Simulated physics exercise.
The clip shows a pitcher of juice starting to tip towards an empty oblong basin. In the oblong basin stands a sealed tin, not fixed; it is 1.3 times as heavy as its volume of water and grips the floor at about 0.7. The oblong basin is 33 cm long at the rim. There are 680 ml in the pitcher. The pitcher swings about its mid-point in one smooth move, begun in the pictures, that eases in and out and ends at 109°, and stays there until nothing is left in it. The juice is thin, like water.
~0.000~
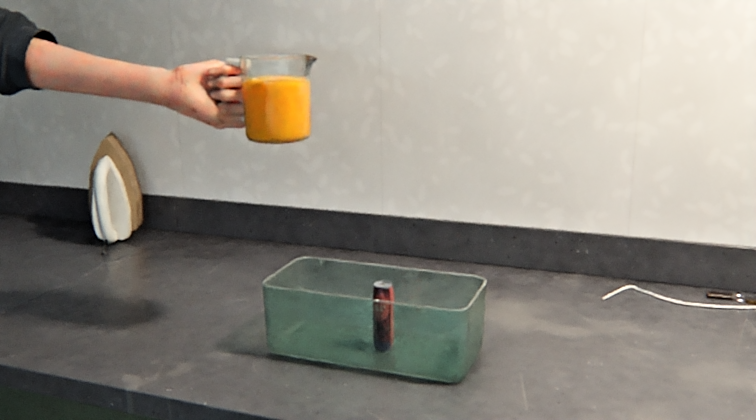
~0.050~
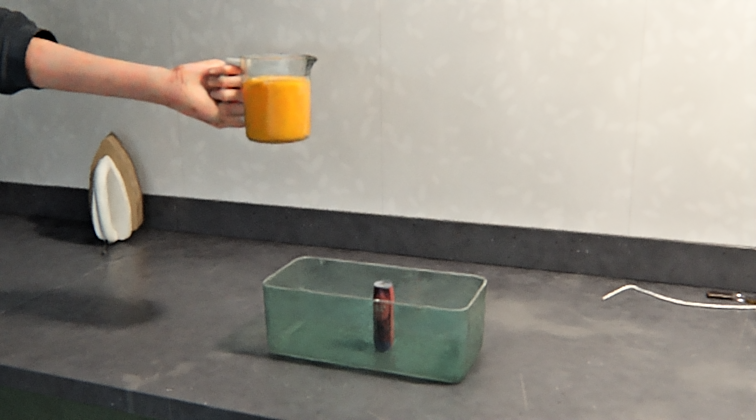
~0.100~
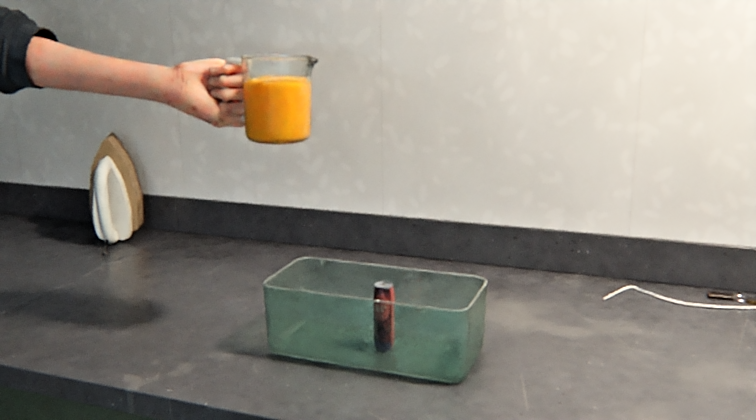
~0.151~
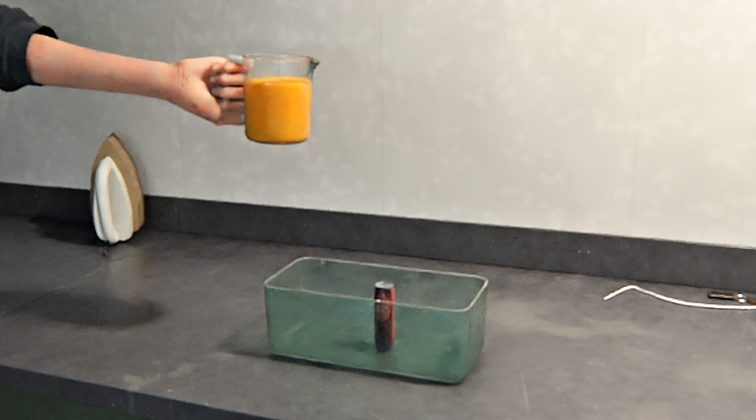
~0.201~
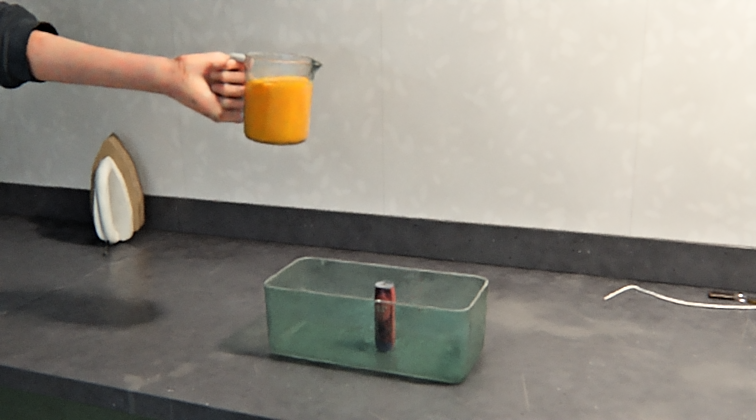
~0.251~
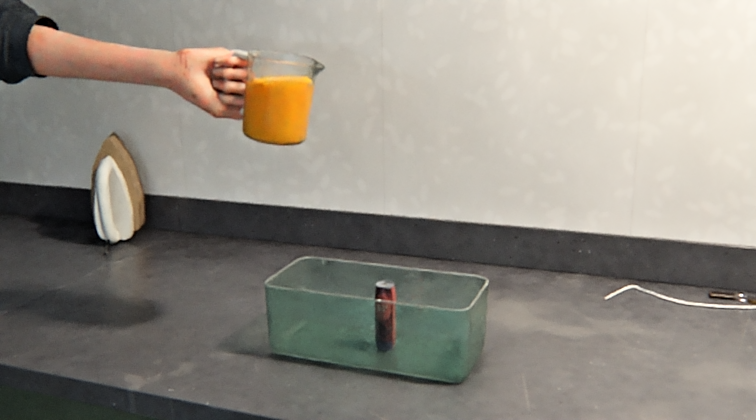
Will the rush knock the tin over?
It remains upright.
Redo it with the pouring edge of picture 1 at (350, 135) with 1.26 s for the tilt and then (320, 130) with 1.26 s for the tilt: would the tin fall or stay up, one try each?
First it remains upright; then it goes over.
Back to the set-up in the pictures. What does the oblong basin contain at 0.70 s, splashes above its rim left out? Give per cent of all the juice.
About 0 per cent.
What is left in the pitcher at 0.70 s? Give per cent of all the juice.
About 90 per cent.
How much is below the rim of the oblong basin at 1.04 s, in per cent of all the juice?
Near 28 in a hundred.
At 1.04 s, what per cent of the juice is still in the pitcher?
About 32 per cent.
By 0.70 s the tilt is 64° and 90 per cent is still to pour; the tin stands where it began.
By 1.04 s the tilt is 101° and 32 per cent is still to pour; the tin stands where it began.
By 1.38 s the tilt is 109° and 2 per cent is still to pour; the tin stands 1 cm from where it began.
By 1.76 s the tilt is 109° and 0 per cent is still to pour; the tin stands 1 cm from where it began.
At rest the tin stands 1 cm from where it began.
